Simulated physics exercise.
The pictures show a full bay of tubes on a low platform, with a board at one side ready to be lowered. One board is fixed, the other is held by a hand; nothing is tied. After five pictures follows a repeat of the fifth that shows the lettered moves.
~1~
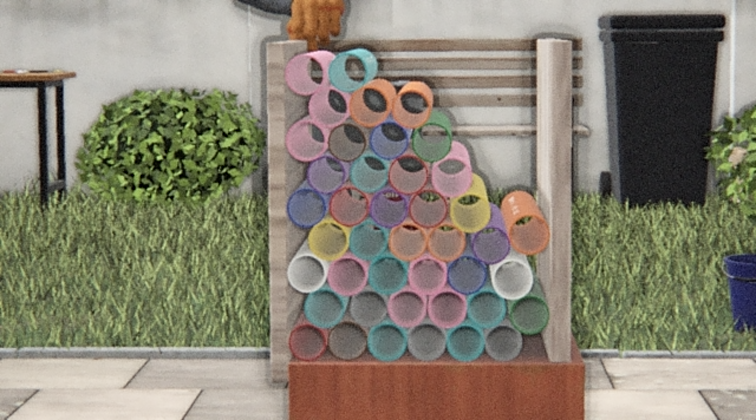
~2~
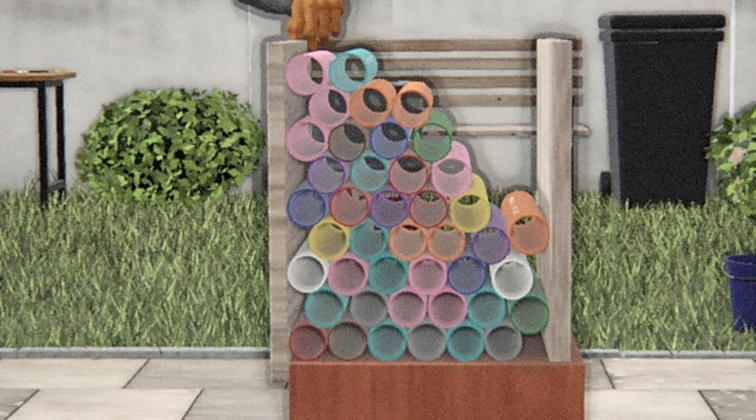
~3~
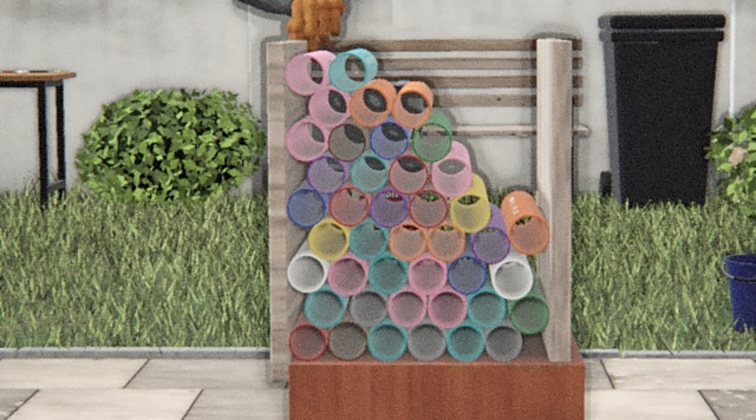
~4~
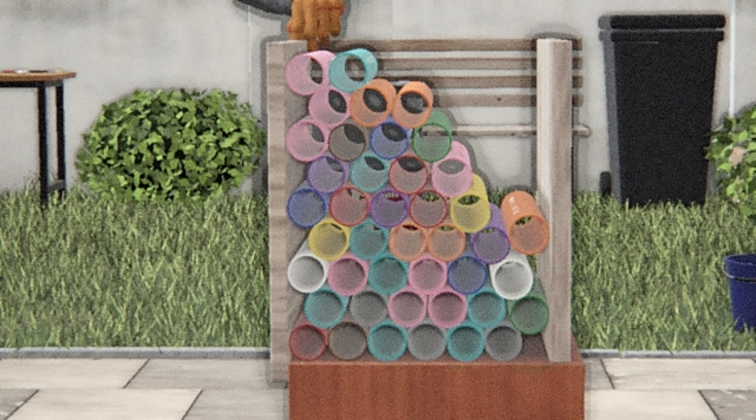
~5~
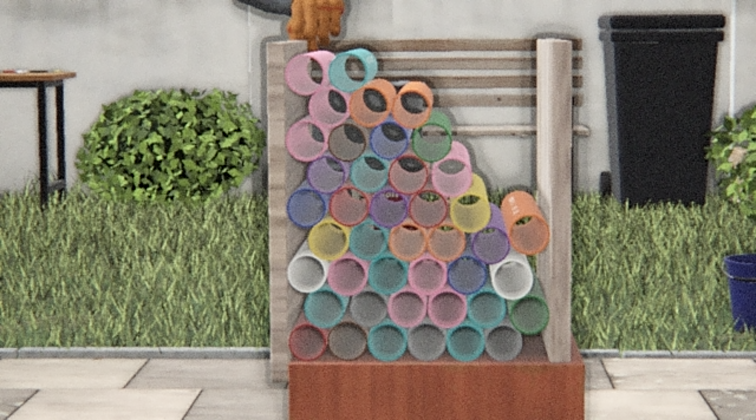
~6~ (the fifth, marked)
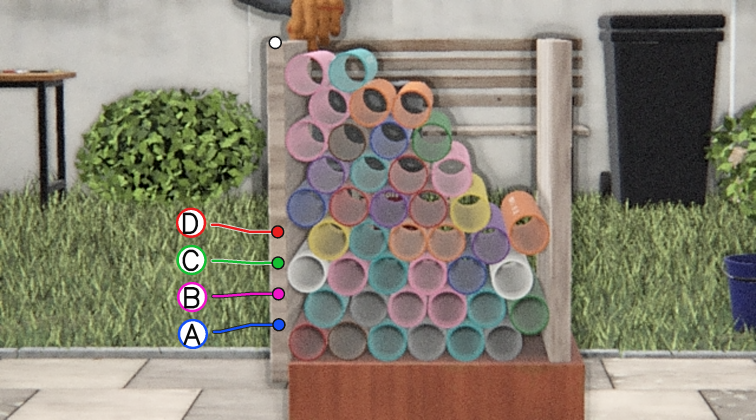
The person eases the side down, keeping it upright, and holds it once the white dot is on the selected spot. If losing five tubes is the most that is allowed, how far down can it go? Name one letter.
Stop at D.
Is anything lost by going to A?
Yes, at A.
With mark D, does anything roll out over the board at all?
Yes, at D.
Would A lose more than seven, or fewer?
It loses more than seven.
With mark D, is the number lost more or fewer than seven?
At D, fewer than seven.
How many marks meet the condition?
The number is one.
On the marked copy, A at (279, 325); B at (278, 294); C at (278, 263); D at (278, 232); the white dot at (275, 43).
Taking D. A third of the way, top of the board (285, 124).
Two thirds of the way, top of the board (286, 214).
When it is over, top of the board (287, 231), four out over the board.
As for the rest, A more than five out over the board; B more than five out over the board; C more than five out over the board.
